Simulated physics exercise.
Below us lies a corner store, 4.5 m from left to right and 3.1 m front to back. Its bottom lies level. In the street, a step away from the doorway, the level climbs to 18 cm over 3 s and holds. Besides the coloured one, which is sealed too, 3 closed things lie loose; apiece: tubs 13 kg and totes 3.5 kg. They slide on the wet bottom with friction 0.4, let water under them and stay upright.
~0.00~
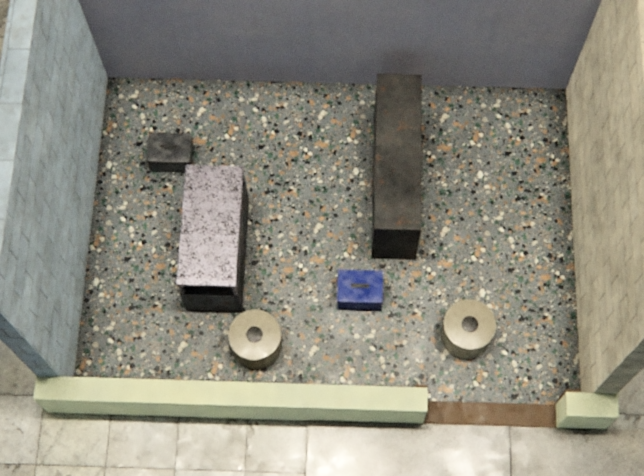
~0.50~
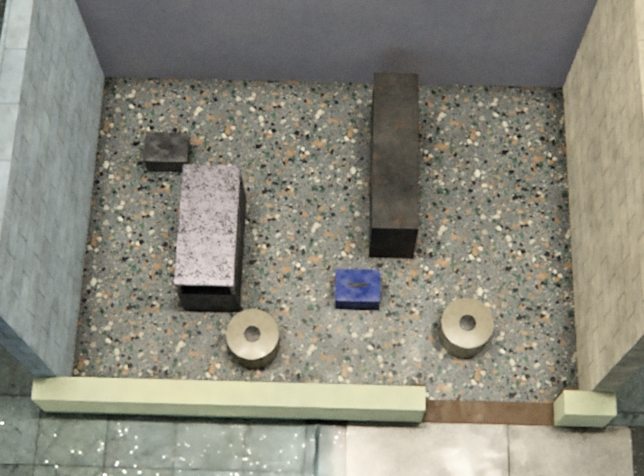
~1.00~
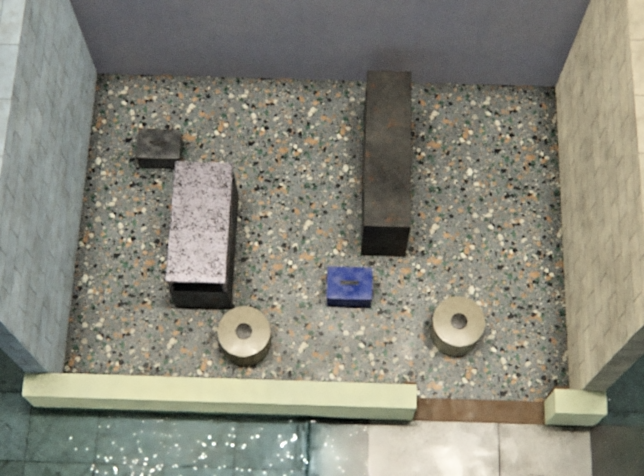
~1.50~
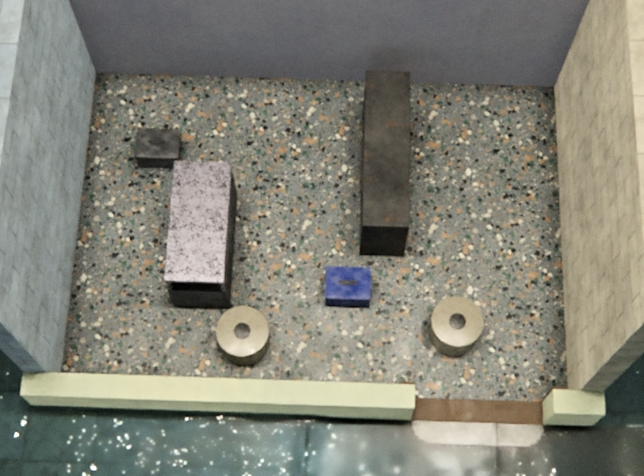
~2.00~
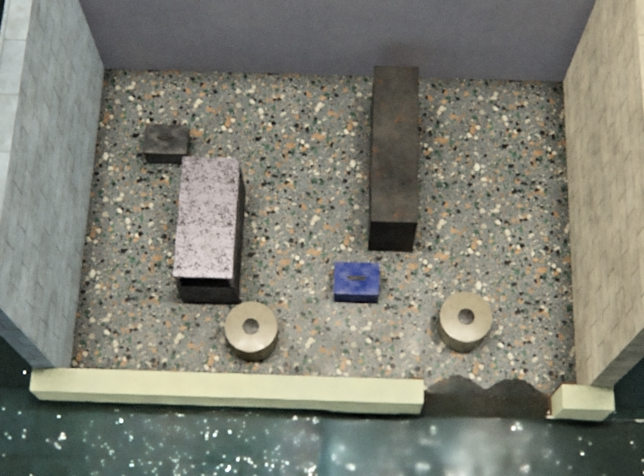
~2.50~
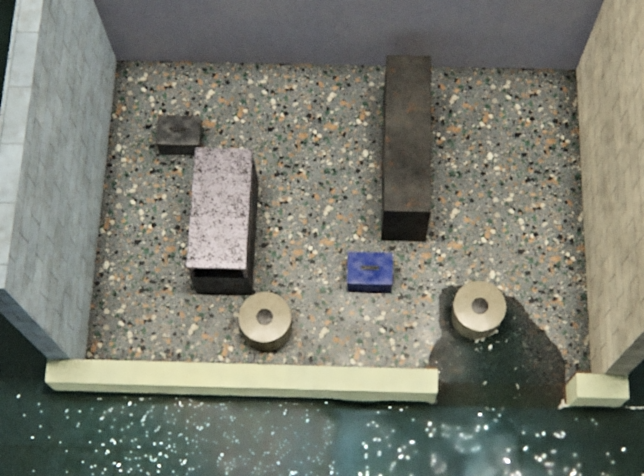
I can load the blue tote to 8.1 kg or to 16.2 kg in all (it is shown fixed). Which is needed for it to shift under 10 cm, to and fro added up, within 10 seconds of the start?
I expect that only the higher weight holds it.
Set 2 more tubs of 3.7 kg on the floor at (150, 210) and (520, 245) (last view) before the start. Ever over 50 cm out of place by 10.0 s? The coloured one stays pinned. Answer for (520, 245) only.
Answer: Past it.
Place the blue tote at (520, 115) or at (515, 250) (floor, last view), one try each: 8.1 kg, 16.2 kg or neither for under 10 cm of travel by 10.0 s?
In that order: Neither is enough; neither holds.
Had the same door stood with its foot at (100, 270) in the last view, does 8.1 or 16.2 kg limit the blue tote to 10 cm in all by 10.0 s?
In that case the smaller load will do.
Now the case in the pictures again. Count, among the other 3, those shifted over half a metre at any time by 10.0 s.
I count 2.
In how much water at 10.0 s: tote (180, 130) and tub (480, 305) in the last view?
Roughly 3 and 13 cm.
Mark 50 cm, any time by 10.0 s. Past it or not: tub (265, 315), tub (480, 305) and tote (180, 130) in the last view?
In turn: Under, more, over.
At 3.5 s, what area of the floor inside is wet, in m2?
About 3.0 m2.
After 3.5 s the blue tote would be 0 cm from its start with 8.1 kg and 0 cm from its start with 16.2 kg; 1 cm of water round it then.
After 4.5 s the blue tote would be 18 cm from its start with 8.1 kg and 0 cm from its start with 16.2 kg; 6 cm of water round it then.
After 7.0 s the blue tote would be 56 cm from its start with 8.1 kg and 0 cm from its start with 16.2 kg; 5 cm of water round it then.
After 10.0 s the blue tote would be 57 cm from its start with 8.1 kg and 1 cm from its start with 16.2 kg; 7 cm of water round it then.
